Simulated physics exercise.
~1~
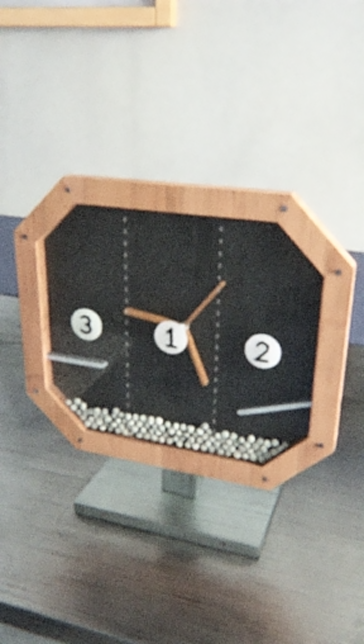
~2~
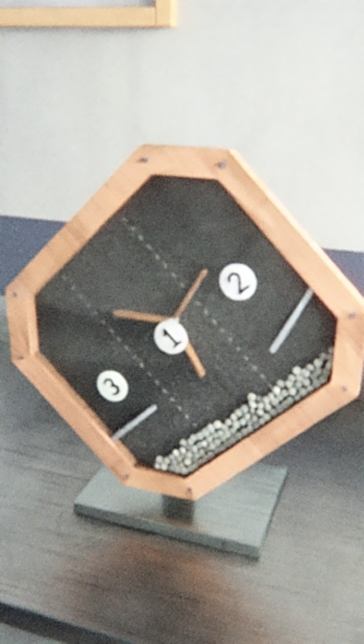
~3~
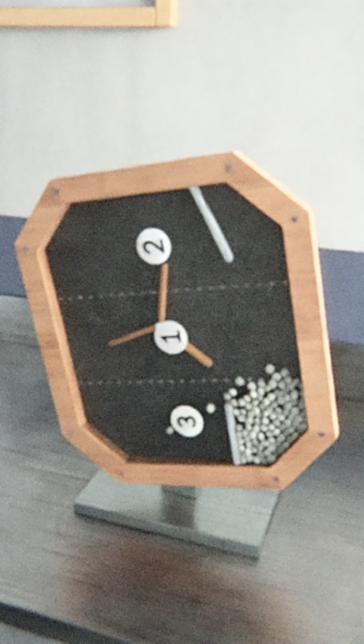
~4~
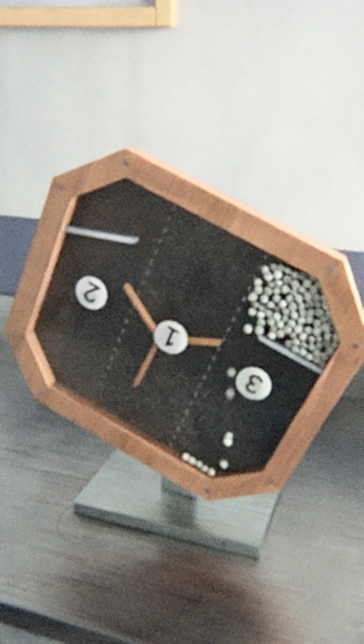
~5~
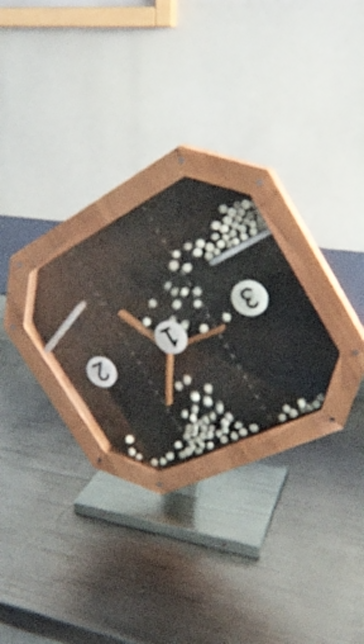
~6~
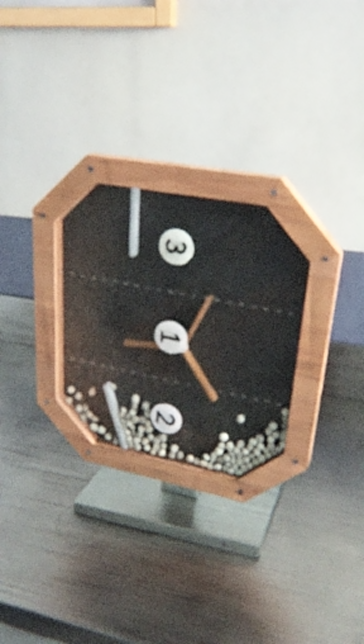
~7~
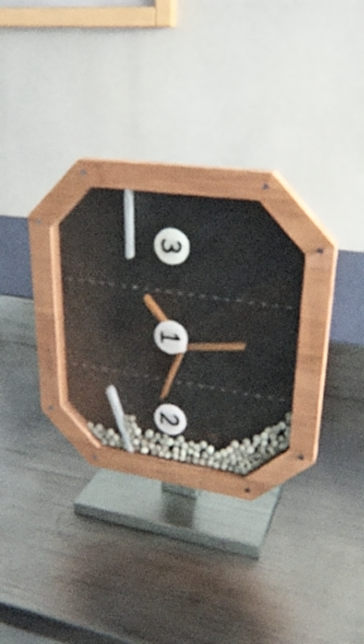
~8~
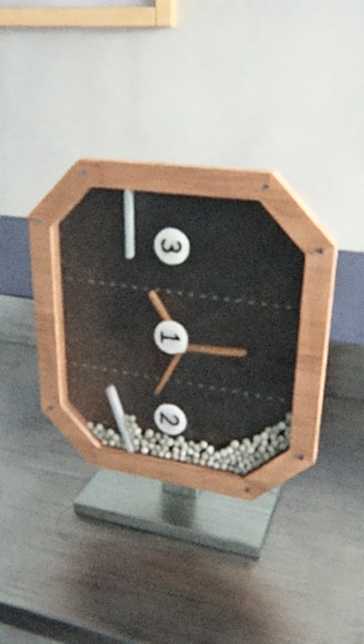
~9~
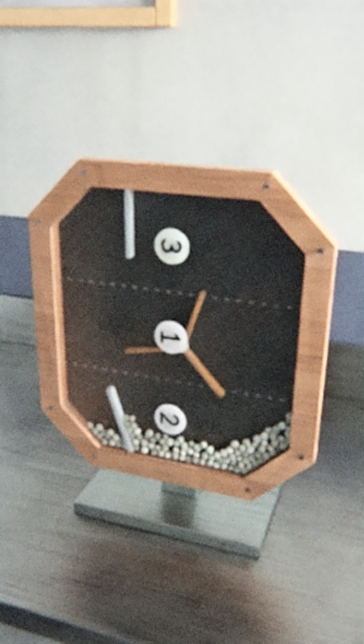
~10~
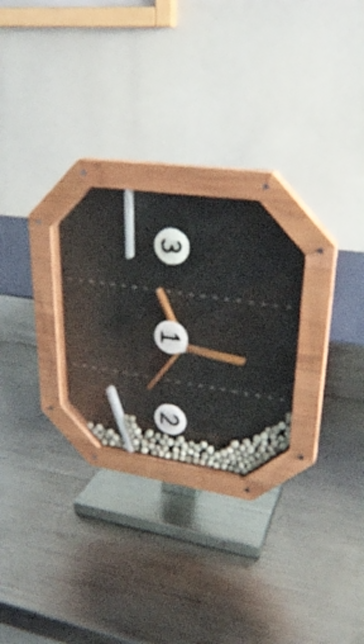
A wooden-framed box of small pale beads turned anticlockwise on its stand, carrying them up the right side until they spilled down past the middle, then stopped on its side with the beads settled along the bottom around the number two.
